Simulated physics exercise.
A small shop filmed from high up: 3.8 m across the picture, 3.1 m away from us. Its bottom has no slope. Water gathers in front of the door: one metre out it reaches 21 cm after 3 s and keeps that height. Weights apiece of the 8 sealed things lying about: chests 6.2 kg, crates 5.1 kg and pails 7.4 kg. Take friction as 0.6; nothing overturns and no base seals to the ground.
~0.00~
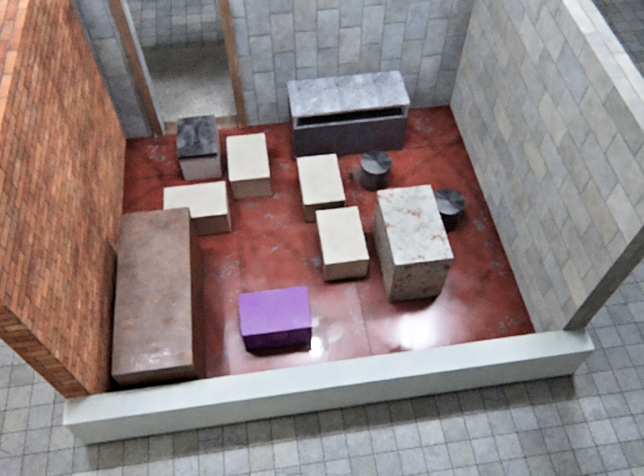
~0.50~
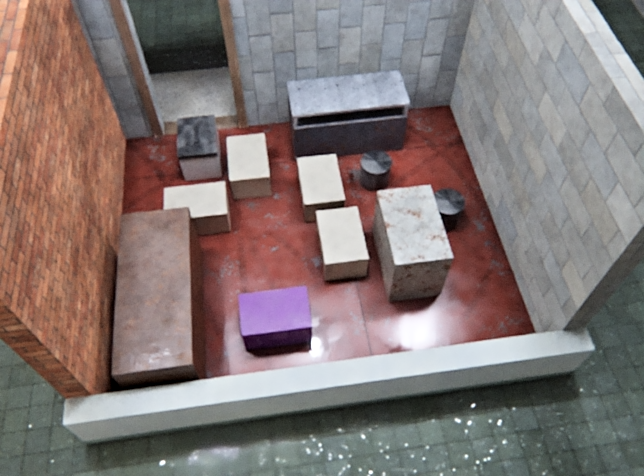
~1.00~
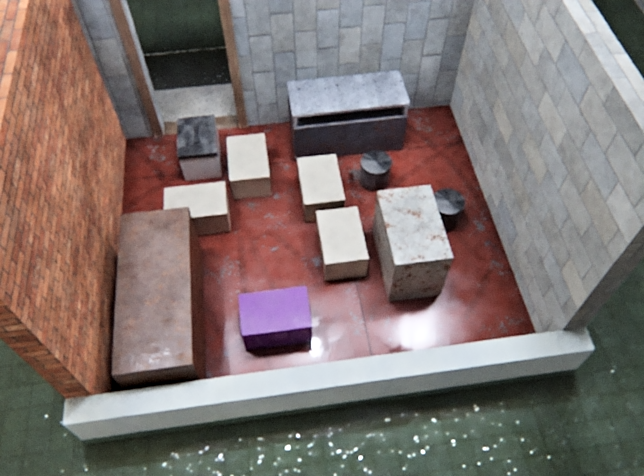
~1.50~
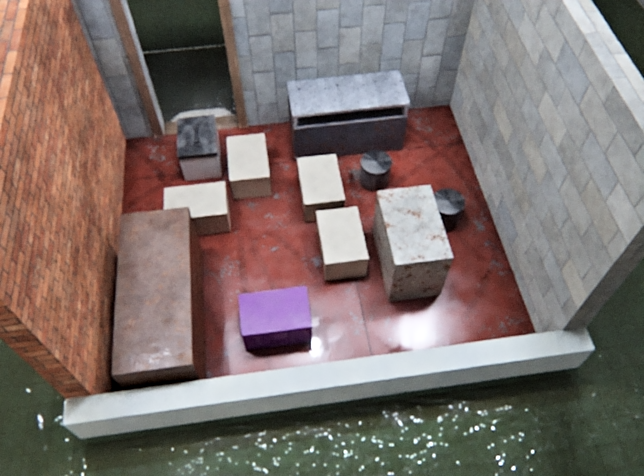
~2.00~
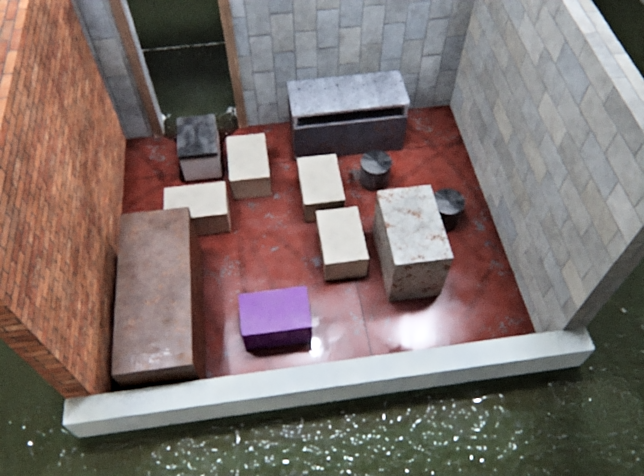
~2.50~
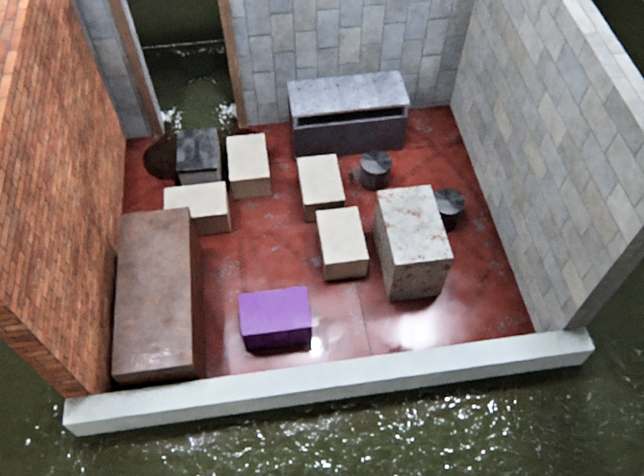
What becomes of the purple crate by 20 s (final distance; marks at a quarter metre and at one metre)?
The purple crate slides a little.
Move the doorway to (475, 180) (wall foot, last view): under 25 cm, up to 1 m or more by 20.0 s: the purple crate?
In that case the purple crate moves a short way.
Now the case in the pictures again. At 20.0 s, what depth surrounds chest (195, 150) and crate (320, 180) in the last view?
Roughly 18 and 16 cm.
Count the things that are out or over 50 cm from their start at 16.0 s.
7 of them.
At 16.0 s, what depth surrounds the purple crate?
Roughly 14 cm.
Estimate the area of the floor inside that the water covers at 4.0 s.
Some 4.5 m2.
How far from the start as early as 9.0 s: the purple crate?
About 40 cm.
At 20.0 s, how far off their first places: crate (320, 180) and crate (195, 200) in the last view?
In that order: 80 cm, 250 cm.
After 4.0 s the purple crate is near (275, 310), 0.0 m from its start, aground; 3 afloat.
After 9.0 s the purple crate is near (238, 286), 0.4 m from its start, afloat; 6 afloat.
After 16.0 s the purple crate is near (326, 321), 0.5 m from its start, afloat; 8 afloat.
After 20.0 s the purple crate is near (349, 334), 0.7 m from its start, afloat; 8 afloat.
